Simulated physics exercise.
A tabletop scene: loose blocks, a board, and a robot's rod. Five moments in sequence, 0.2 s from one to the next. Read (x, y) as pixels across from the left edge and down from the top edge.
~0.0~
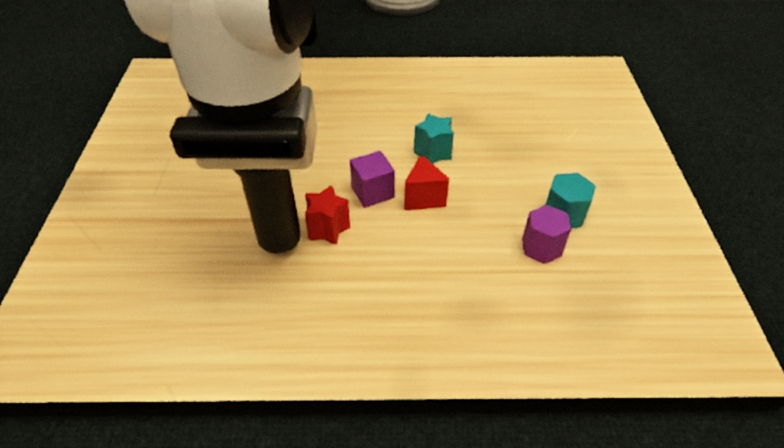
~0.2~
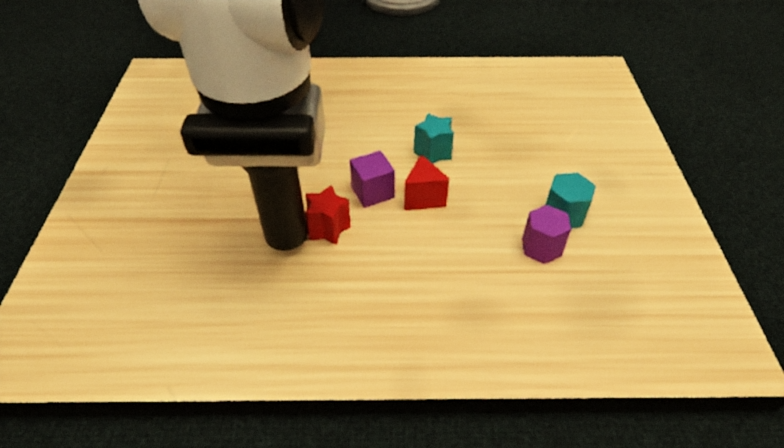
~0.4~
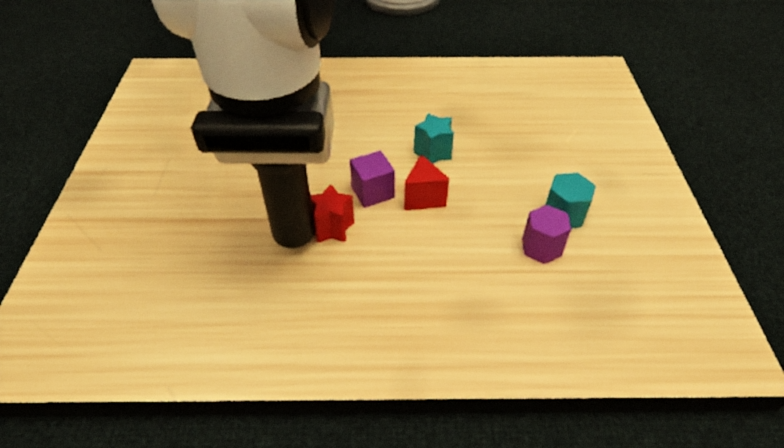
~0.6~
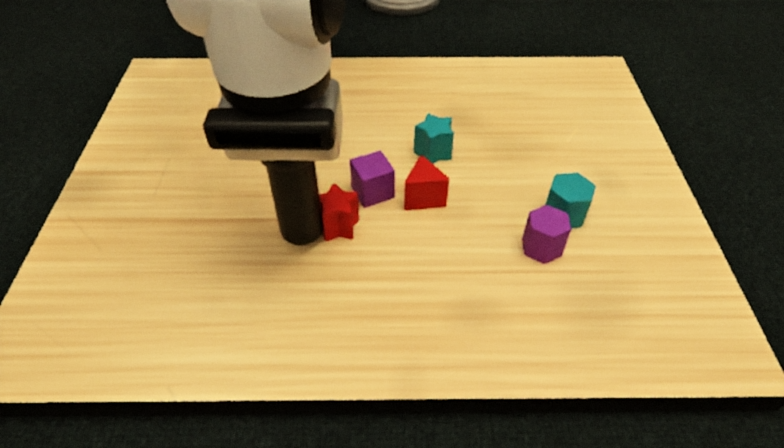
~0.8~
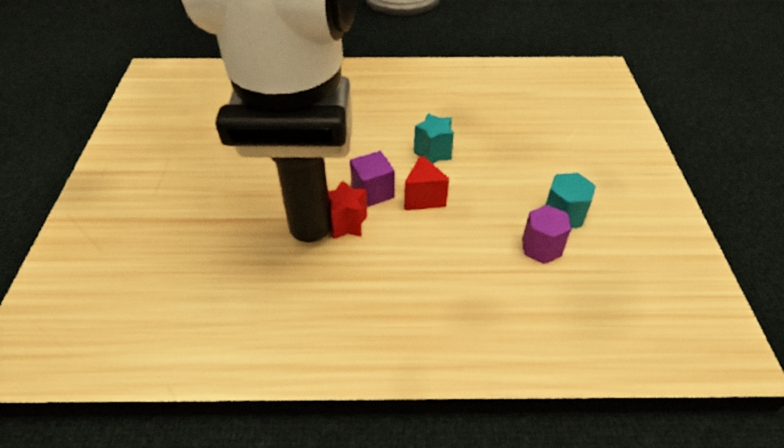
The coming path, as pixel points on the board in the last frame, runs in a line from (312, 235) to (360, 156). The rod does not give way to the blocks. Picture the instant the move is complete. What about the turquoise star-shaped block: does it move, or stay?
The turquoise star-shaped block does not move.
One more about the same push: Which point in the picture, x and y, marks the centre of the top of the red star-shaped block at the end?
(363, 187)
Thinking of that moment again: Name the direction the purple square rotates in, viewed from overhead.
Answer: Against the clock.
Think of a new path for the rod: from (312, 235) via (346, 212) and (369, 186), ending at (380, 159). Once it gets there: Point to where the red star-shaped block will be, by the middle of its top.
About (396, 178).
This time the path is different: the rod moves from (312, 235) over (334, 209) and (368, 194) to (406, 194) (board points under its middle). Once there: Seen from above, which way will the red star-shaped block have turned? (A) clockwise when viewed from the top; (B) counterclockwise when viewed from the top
My answer is option A.
On the path given first. One third of the way, rod at (329, 199); red star-shaped block at (362, 187), turned 40° clockwise; purple square at (382, 162), turned 25° anticlockwise.
Two thirds of the way, rod at (345, 173); red star-shaped block at (363, 187), turned 55° clockwise; purple square at (383, 161), turned 30° anticlockwise.
At the end, rod at (360, 149); red star-shaped block at (363, 187), turned 55° clockwise; purple square at (383, 161), turned 30° anticlockwise; turquoise star-shaped block still.
